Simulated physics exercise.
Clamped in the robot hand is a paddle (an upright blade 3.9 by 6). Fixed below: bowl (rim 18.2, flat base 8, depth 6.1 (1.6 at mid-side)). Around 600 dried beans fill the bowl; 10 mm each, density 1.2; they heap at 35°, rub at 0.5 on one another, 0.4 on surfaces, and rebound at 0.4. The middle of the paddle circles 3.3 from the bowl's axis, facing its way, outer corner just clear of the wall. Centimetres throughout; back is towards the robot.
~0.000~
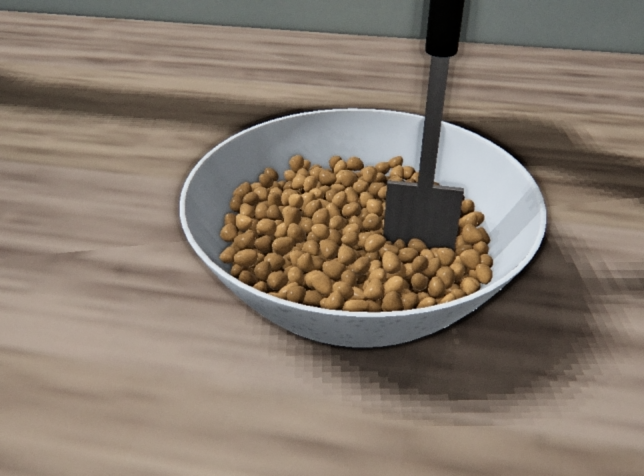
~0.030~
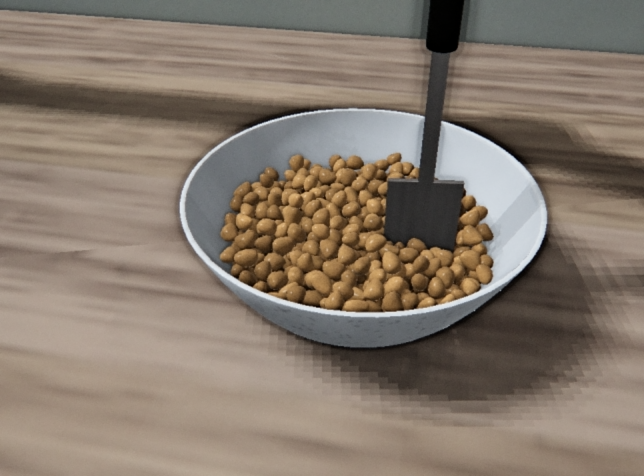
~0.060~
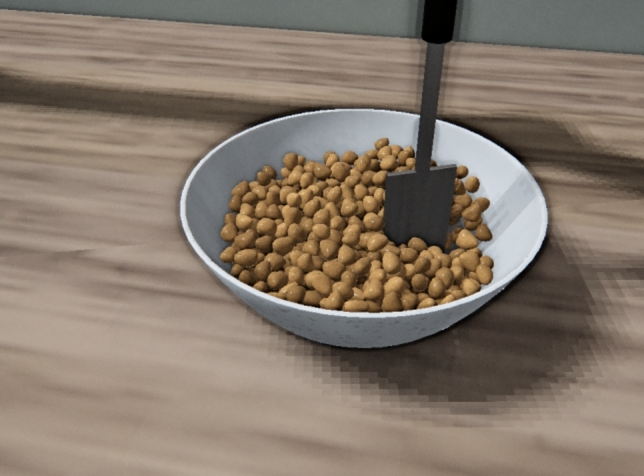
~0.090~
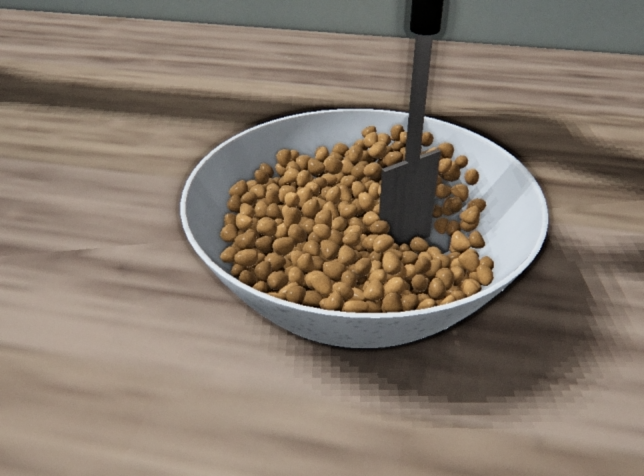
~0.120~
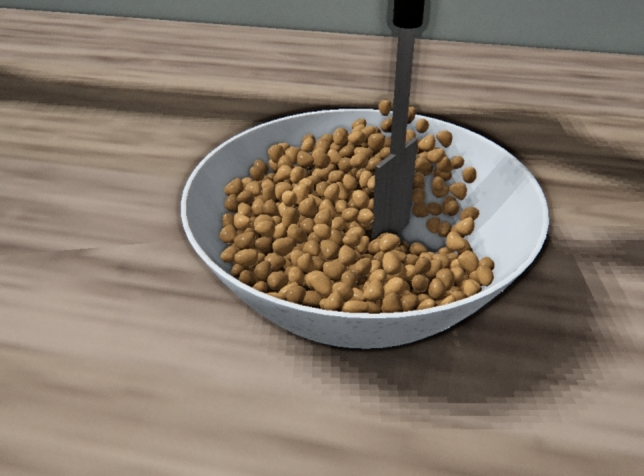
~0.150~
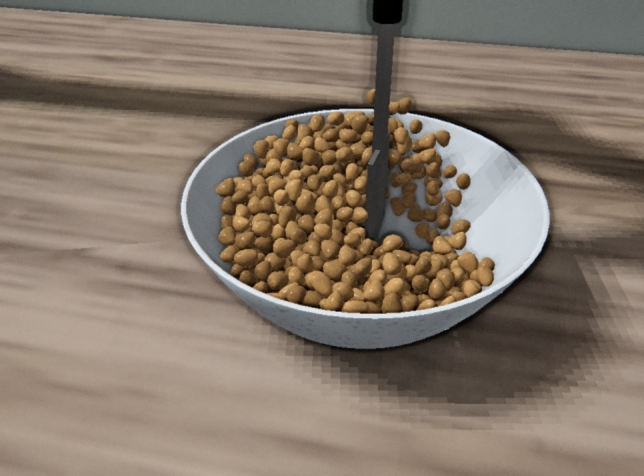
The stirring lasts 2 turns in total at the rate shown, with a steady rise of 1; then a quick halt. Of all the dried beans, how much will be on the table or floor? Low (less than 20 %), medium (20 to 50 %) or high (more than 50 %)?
Share on the table or floor: Low (less than 20 %).
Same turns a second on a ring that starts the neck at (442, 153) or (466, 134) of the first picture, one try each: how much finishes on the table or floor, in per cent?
Some 25 and 35 per cent.
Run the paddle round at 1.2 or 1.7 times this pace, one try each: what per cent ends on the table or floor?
Some 15 and 35 per cent.
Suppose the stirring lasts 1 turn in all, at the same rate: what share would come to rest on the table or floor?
It would be near 5 per cent.
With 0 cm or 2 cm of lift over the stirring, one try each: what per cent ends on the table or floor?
About 20 and 10 per cent.
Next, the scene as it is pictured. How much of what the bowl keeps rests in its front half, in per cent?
About 45 per cent.
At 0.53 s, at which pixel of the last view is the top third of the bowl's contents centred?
Around (463, 232).
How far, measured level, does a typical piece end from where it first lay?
Some 8 cm.
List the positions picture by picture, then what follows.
The first picture shows paddle neck at (428, 160), 0° round; upper third of the load around (349, 223), from x 230 to 485, top at y 165; 597 in the bowl.
The second picture shows paddle neck at (429, 155), 7° round; upper third of the load around (350, 220), from x 230 to 485, top at y 160.
The third picture shows paddle neck at (425, 144), 26° round; upper third of the load around (350, 205), from x 230 to 485, top at y 145.
The fourth picture shows paddle neck at (415, 135), 45° round; upper third of the load around (352, 192), from x 230 to 485, top at y 130.
The fifth picture shows paddle neck at (399, 127), 65° round; upper third of the load around (340, 180), from x 230 to 485, top at y 105.
The sixth picture shows paddle neck at (381, 122), 84° round; upper third of the load around (328, 171), from x 225 to 485, top at y 95; 596 in the bowl, 1 in flight or on the tool.
After 0.53 s, 333° round, highest piece 8 above the table; 546 in the bowl, 41 on the table or floor, 10 in flight or on the tool.
After 0.92 s, 222° round, highest piece 8 above the table; 522 in the bowl, 74 on the table or floor, 1 in flight or on the tool.
After 1.31 s, 0° round, highest piece 6 above the table; 513 in the bowl, 84 on the table or floor.
After 2.01 s, 0° round, highest piece 6 above the table; 513 in the bowl, 84 on the table or floor.
At rest, 513 in the bowl, 84 on the table or floor. That is 14 % on the table or floor.
